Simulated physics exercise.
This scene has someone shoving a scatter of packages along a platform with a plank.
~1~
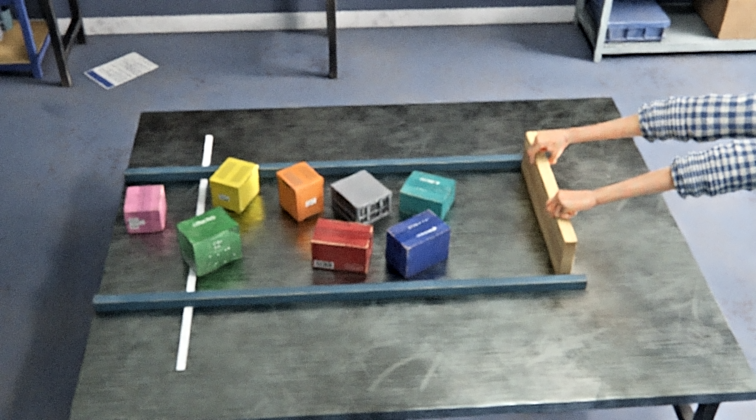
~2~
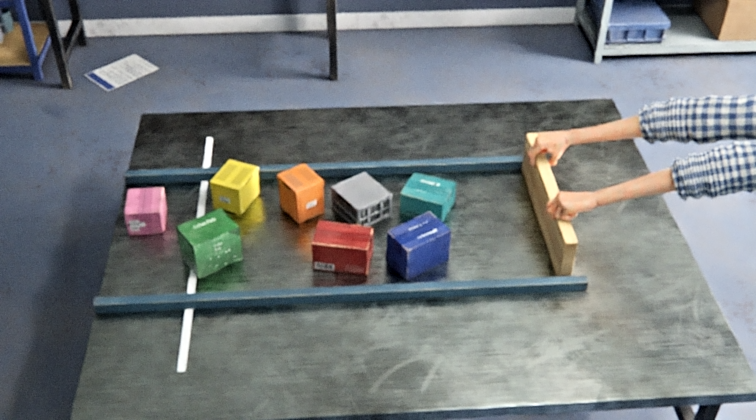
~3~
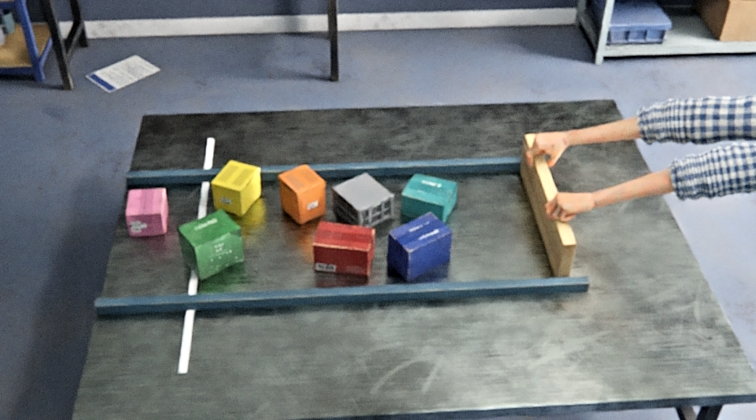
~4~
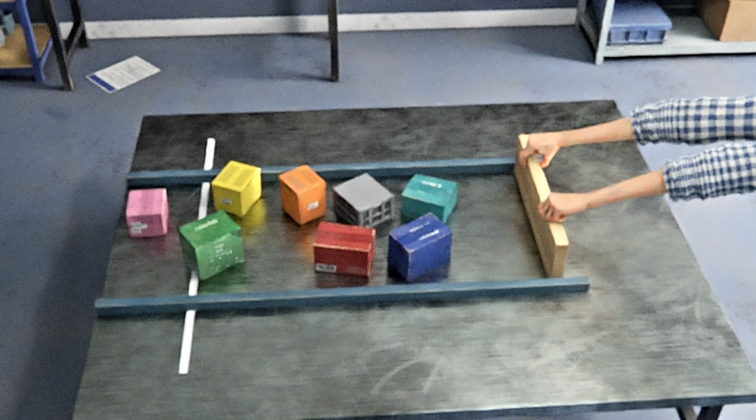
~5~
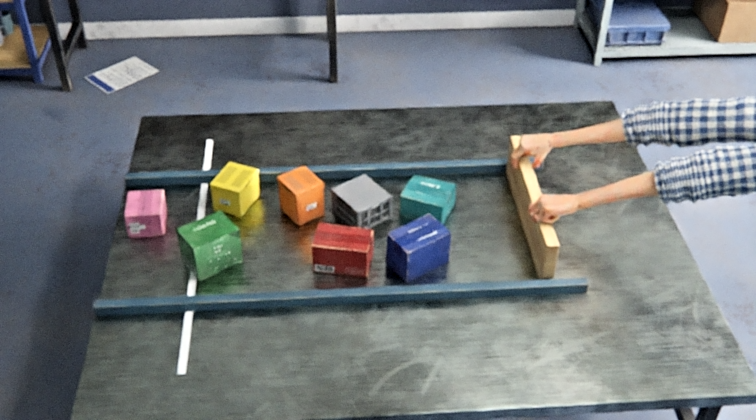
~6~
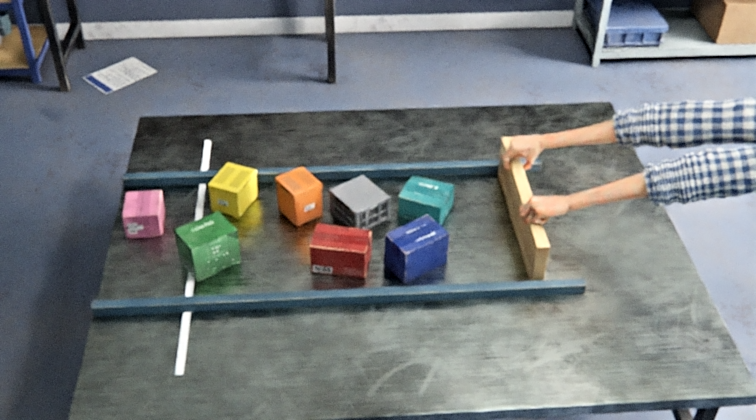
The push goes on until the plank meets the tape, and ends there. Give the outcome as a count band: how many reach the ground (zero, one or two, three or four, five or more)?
Three or four reach the ground.
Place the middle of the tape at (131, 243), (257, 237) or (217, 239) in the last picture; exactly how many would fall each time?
Per try in turn: 6, 0, 3.
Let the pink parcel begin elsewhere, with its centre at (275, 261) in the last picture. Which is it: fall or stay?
Placed there, the pink parcel ends up below.
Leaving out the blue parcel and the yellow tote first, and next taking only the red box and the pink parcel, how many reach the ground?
First try 2, second try 2.
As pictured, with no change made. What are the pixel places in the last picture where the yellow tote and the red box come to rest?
Final centres, in order: Near (156, 187), near (125, 261).
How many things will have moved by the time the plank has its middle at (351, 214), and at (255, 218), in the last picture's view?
Respectively 6 and 8.
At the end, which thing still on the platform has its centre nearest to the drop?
The grey crate is the one.
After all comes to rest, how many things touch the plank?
The figure is 2.
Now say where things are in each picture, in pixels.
In the first picture, pink parcel (146, 209); green box (210, 241); yellow tote (235, 186); plank (546, 202); tape (197, 235).
In the second picture, green box (210, 243); blue parcel (418, 246).
In the third picture, yellow tote (237, 189); grey crate (363, 202).
In the fourth picture, pink parcel (148, 213); orange tote (303, 196).
In the fifth picture, green box (210, 245); plank (530, 206).
In the sixth picture, pink parcel (144, 214); green box (208, 246); yellow tote (234, 191); plank (521, 207); tape (196, 240).
Early on, none off yet; pink parcel at rest near (144, 214); green box at rest near (208, 246); yellow tote at rest near (234, 191).
A while later, none off yet; pink parcel at rest near (144, 215); green box travelled a little near (183, 247); yellow tote travelled about its own width near (174, 188).
Finally, the number that fall off is three or four; lost, orange tote, green box and pink parcel.
